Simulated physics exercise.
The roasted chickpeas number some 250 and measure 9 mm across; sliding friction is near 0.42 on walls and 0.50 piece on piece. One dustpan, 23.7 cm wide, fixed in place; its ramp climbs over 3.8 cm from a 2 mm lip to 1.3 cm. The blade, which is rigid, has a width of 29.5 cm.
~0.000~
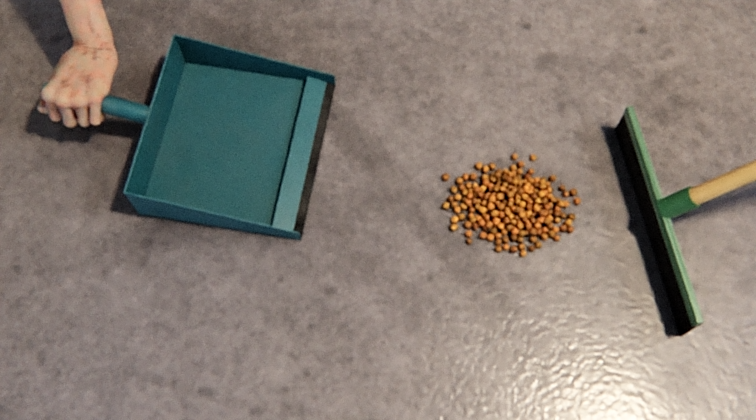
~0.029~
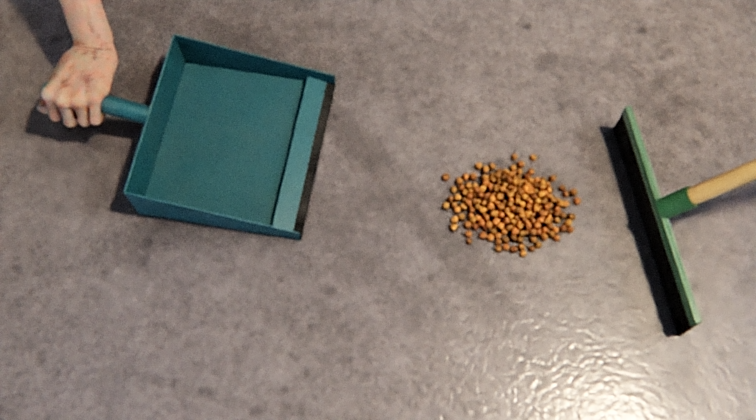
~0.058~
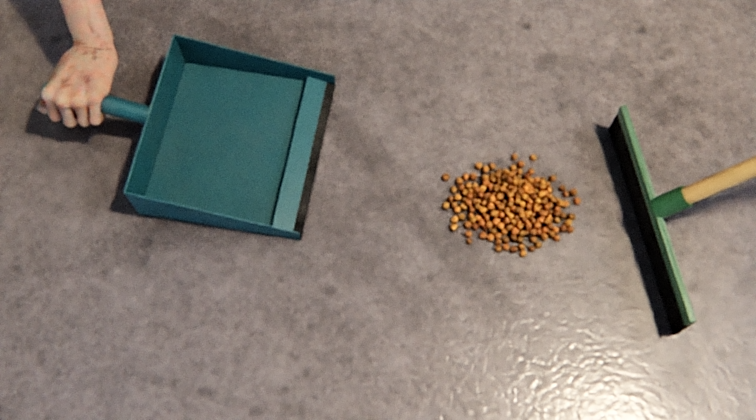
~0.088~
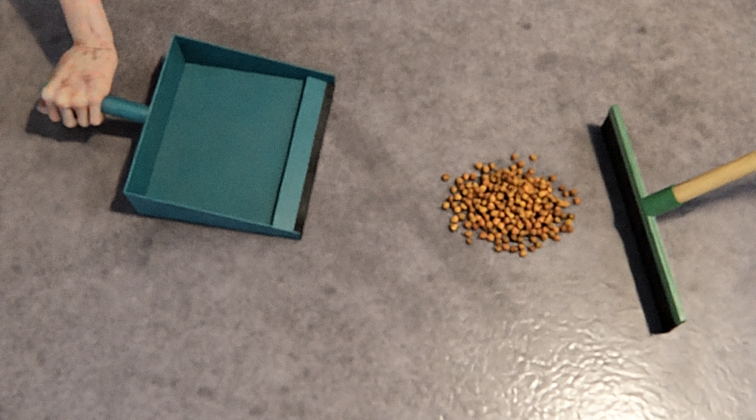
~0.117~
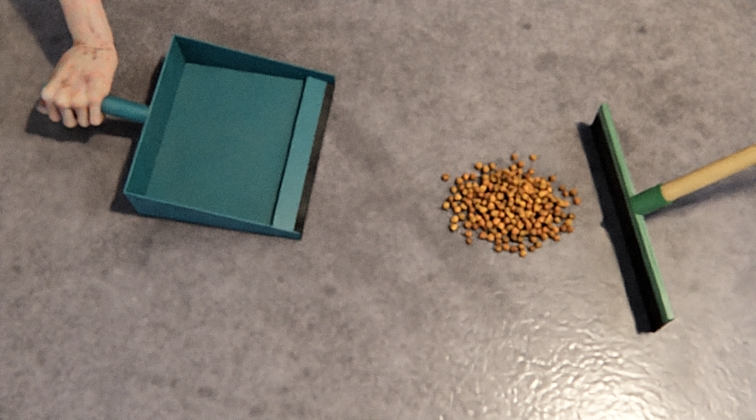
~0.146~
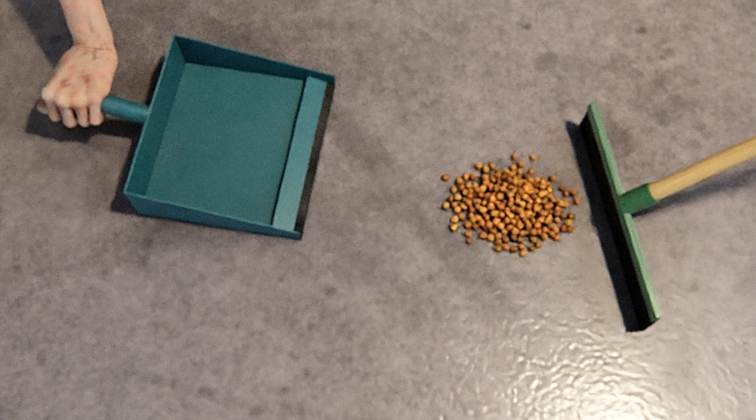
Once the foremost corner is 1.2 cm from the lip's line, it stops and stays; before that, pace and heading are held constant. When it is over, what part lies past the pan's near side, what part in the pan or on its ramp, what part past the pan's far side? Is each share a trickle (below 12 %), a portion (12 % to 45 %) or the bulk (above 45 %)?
Result: Past the pan's near side: It will be a moderate share; in the pan or on its ramp: It will be a small share; past the pan's far side: It will be a small share.
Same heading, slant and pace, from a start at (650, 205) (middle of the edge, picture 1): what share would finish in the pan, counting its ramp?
Roughly 0 percent, ramp included.
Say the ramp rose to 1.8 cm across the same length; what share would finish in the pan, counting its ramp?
Near 5 per cent, then.
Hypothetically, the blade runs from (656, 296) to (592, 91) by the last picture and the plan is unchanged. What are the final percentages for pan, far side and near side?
Pan: 0, far side: 0, near side: 0.
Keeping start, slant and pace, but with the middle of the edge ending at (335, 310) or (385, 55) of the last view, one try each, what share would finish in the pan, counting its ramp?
The two tries give roughly 10 and 0 %.
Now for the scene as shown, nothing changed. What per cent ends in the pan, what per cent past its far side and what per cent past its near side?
Near side 20 %, pan 5 %, far side 0 %.
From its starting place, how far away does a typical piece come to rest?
It comes to some 24 cm.
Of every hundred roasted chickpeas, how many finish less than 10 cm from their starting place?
Around 0 in a hundred.
After 0.47 s, middle of the blade 24 cm from the lip; 0 % over the lip, far side 0 %, near side 5 %.
After 0.68 s, middle of the blade 13 cm from the lip; 0 % over the lip, far side 0 %, near side 15 %.
Then, at 1.01 s, middle of the blade 6 cm from the lip; 5 % over the lip, far side 0 %, near side 20 %.
At rest (1.3 s), near side 20 %, pan 5 %, far side 0 %, in front of the lip or behind the blade 75 %.
